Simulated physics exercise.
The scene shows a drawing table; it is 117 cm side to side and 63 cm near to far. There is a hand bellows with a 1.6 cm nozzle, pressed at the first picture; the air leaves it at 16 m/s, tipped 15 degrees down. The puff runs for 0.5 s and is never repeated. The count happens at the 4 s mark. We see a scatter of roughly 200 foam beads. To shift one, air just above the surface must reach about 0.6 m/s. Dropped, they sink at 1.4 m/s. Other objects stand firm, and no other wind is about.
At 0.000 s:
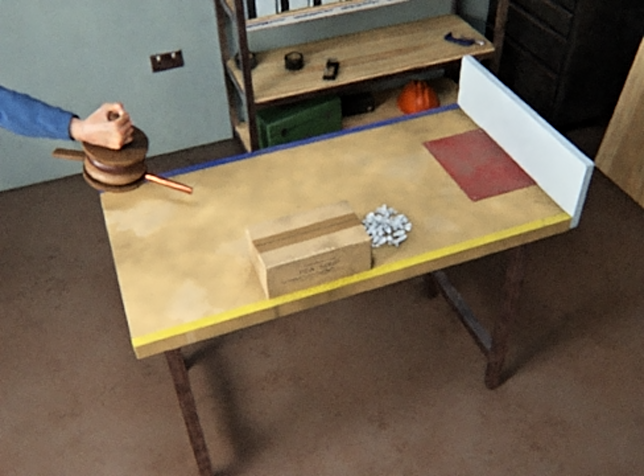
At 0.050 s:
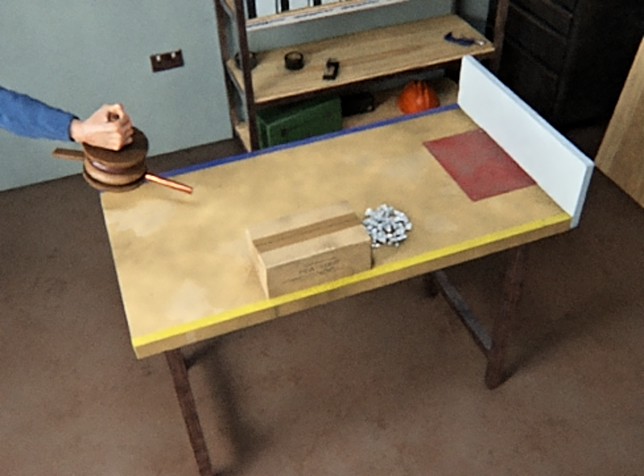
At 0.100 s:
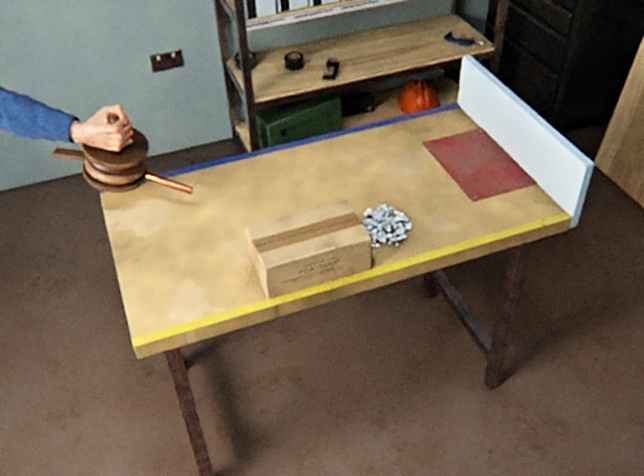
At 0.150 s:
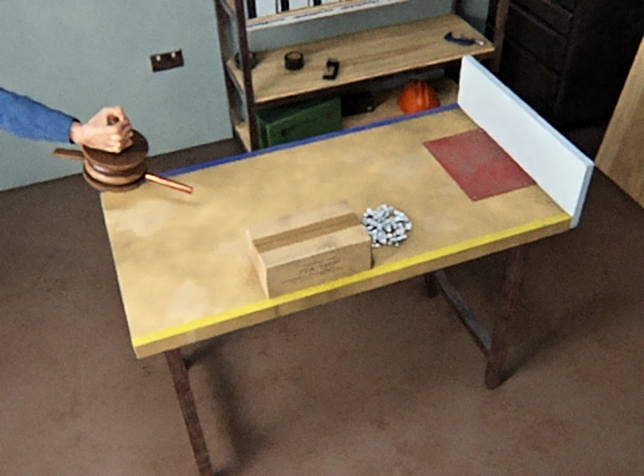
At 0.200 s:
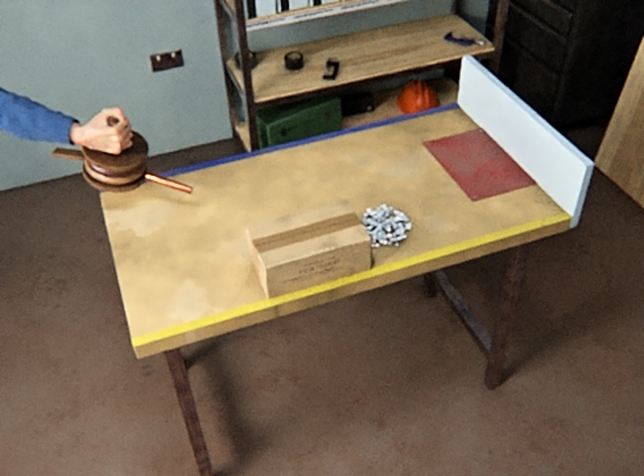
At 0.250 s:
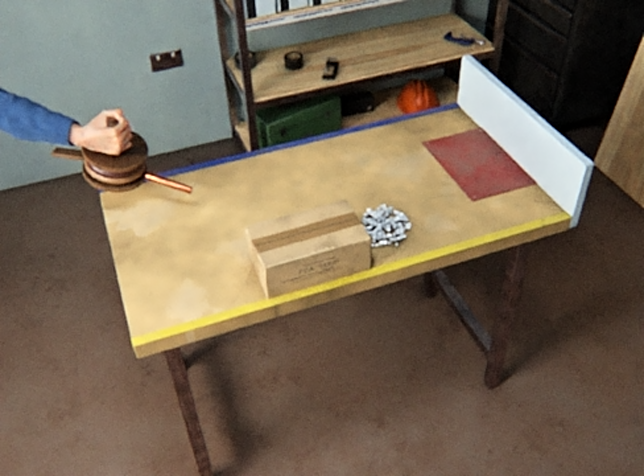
In this clip, a hand at the left grips a round hand bellows pointed across a table with a cardboard-coloured box, a pile of small pale beads and a red sheet; the hand shifts barely, and the beads stay still.
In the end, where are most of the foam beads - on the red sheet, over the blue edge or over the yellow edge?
Yellow.
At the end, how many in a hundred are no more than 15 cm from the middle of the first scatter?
Roughly 40 per cent.
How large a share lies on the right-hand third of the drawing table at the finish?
Near 30 per cent at the end.
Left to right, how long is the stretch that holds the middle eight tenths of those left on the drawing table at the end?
About 50 cm.
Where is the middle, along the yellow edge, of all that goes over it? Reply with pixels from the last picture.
I'd say roughly (540, 227).
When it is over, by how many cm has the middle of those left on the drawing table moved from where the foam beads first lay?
Around 10 cm, I reckon.
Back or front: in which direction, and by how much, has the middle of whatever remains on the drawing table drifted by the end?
It ends ahead of its start, some 5 cm.
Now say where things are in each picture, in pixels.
The middle of the foam beads is near (382, 227), none has stirred yet and the mouth of the hand bellows is at (192, 191), in the first frame.
The middle of the foam beads is near (382, 225), none has stirred yet, the yellow edge is centred on (371, 277), the red sheet is centred on (478, 163) and the blue edge is centred on (290, 143), in the second frame.
The middle of the foam beads is near (382, 225), none has stirred yet and the top of a box is at (307, 232), in the third frame.
The middle of the foam beads is near (382, 225) and none has stirred yet, in the fourth frame.
The middle of the foam beads is near (382, 225) and none has stirred yet, in the fifth frame.
The middle of the foam beads is near (381, 225) and none has stirred yet, in the sixth frame.
After 0.8 s, 17 % are over the yellow edge, 6 % on the red sheet and 0 % over the blue edge; the middle of those left on the top is near (437, 223); 27 % are gone or lie where they will stay.
After 1.3 s, 32 % are over the yellow edge, 7 % on the red sheet and 0 % over the blue edge; the middle of those left on the top is near (433, 230); 74 % are gone or lie where they will stay.
After 2.2 s, 34 % are over the yellow edge, 6 % on the red sheet and 0 % over the blue edge; the middle of those left on the top is near (417, 230); 100 % are gone or lie where they will stay.
After 4.0 s, at the end, 34 % are over the yellow edge, 6 % on the red sheet and 0 % over the blue edge; the middle of those left on the top is near (417, 230).
